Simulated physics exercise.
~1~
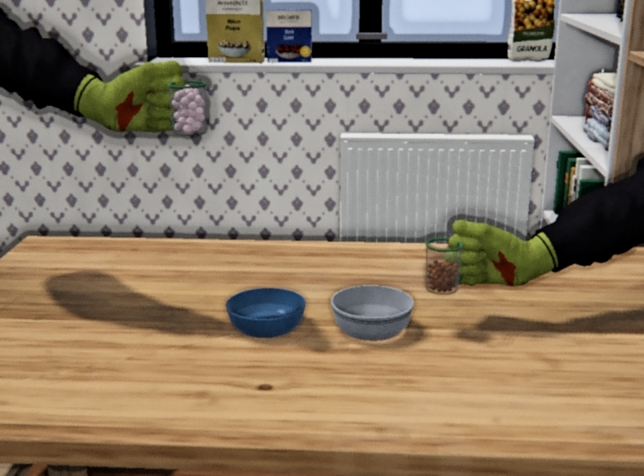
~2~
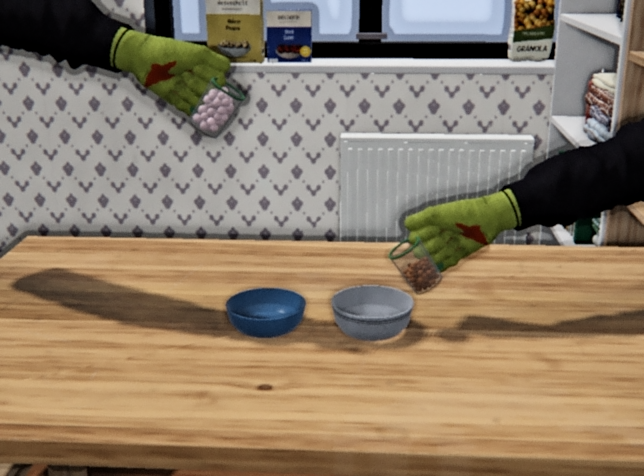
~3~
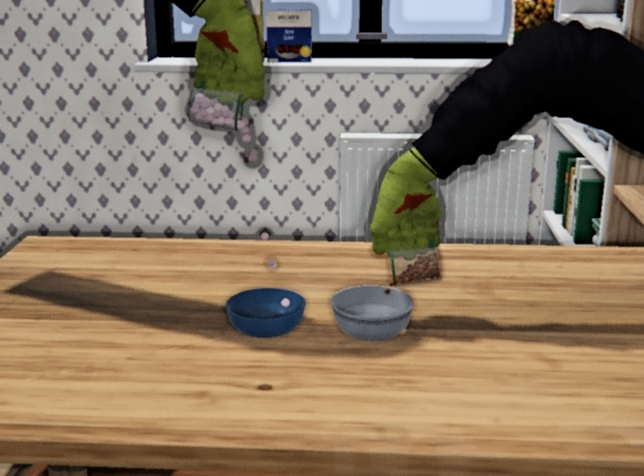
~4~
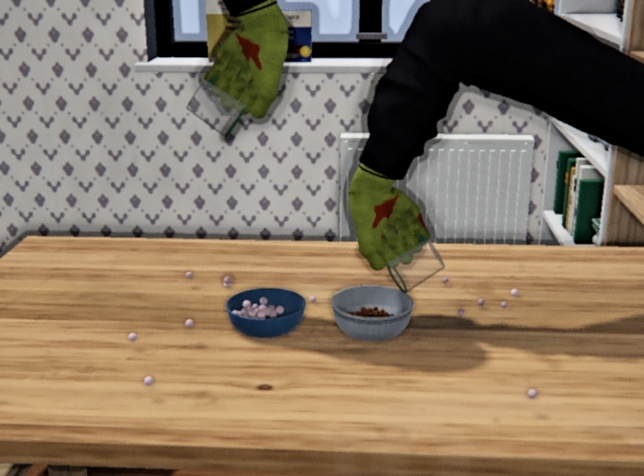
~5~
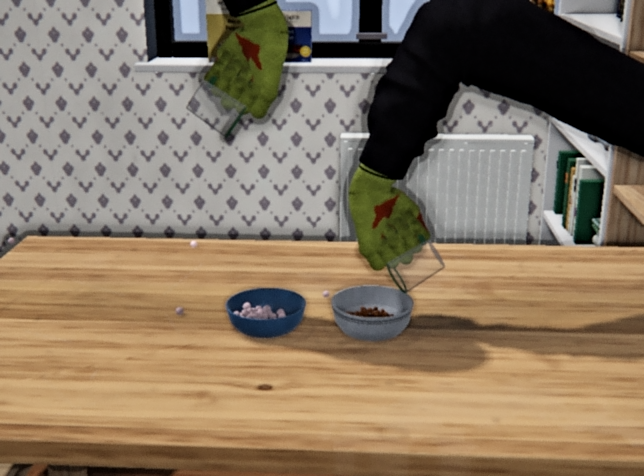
Two green-gloved hands in dark sleeves hold clear cups above a wooden table, seen from the front and slightly above, with patterned wallpaper, a white radiator and a window behind. A blue bowl sits left of a grey one. The left hand, held much higher, carries pale pink beads, while the right holds small brown pieces. Both hands move inward and tip their cups until they are upside down. The pink beads fall far, many landing in the blue bowl while others scatter across the table, and several then leave the tabletop. Finally, the brown pieces rest inside the grey bowl, with a few pink beads still outside the blue one.
